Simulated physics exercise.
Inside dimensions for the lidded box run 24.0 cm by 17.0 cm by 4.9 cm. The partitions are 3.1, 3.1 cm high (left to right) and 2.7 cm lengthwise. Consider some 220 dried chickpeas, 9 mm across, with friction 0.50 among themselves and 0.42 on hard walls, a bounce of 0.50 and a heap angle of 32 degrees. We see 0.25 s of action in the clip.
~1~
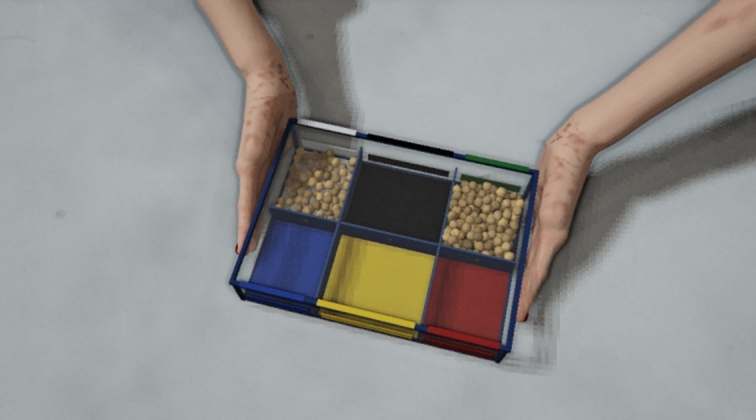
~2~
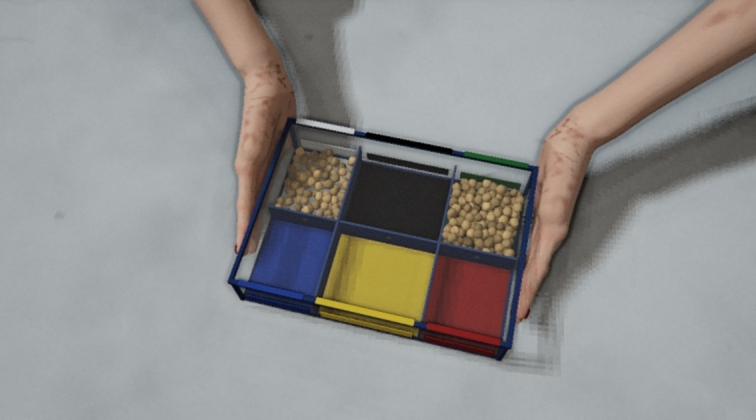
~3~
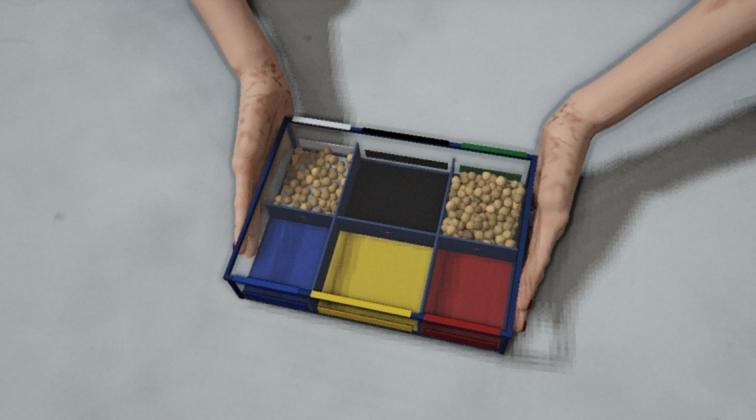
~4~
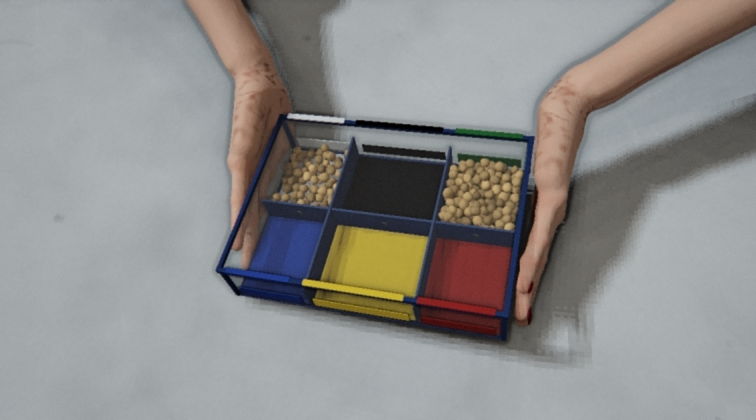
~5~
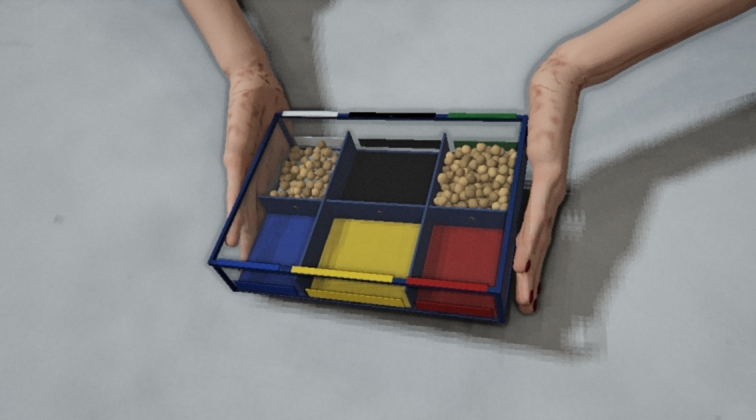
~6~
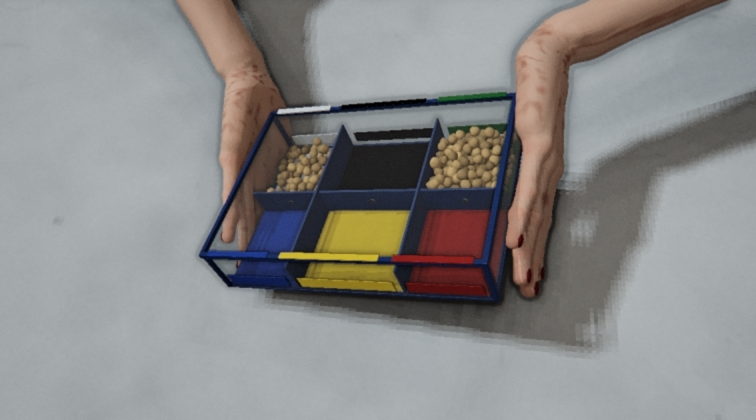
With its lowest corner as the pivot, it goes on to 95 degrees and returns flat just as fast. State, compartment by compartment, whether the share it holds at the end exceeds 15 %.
Red: Fails. Blue: Fails. Green: Succeeds. Yellow: Fails. White: Succeeds. Black: Fails.
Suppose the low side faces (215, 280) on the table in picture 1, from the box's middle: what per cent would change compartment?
Estimate: Some 45 per cent.
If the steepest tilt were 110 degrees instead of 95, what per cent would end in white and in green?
Then white would hold 55 percent and green 45 percent.
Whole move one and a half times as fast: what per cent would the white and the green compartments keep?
That way white would end with 40 per cent and green with 55 per cent.
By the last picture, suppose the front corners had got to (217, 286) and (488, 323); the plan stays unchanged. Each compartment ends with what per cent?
Final shares: Red 0%, blue 25%, green 30%, yellow 5%, white 30%, black 5%.
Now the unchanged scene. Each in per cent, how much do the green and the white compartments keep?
Green 45 %, white 50 %.
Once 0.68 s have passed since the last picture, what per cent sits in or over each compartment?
You'd find red at 0, blue at 0, green at 50, yellow at 0, white at 45 and black at 10 per cent.
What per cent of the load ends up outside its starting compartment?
Result: Roughly 15 %.
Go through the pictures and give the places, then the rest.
Box tilt 0 degrees, front corners at (235, 281) and (506, 347); green 65 %, white 35 %, in the first picture.
Box tilt 1 degrees, front corners at (233, 280) and (507, 343), in the second picture.
Box tilt 5 degrees, front corners at (229, 276) and (507, 333), lowest corner left back, in the third picture.
Box tilt 11 degrees, front corners at (222, 269) and (504, 313), lowest corner left back, in the fourth picture.
Box tilt 18 degrees, front corners at (214, 261) and (496, 289), lowest corner left back, in the fifth picture.
Box tilt 24 degrees, front corners at (205, 254) and (483, 261), lowest corner left back; green 65 %, white 35 %, in the sixth picture.
Then, 0.68 s after the last picture, tilt 94 degrees; green 50 %, white 45 %, black 10 %.
Then, 1.13 s after the last picture, tilt 39 degrees; green 45 %, white 50 %, black 5 %.
Then, 1.65 s after the last picture, tilt 0 degrees; green 45 %, white 50 %, black 5 %.
In the end, red 0 %, blue 0 %, green 45 %, yellow 0 %, white 50 %, black 5 %.
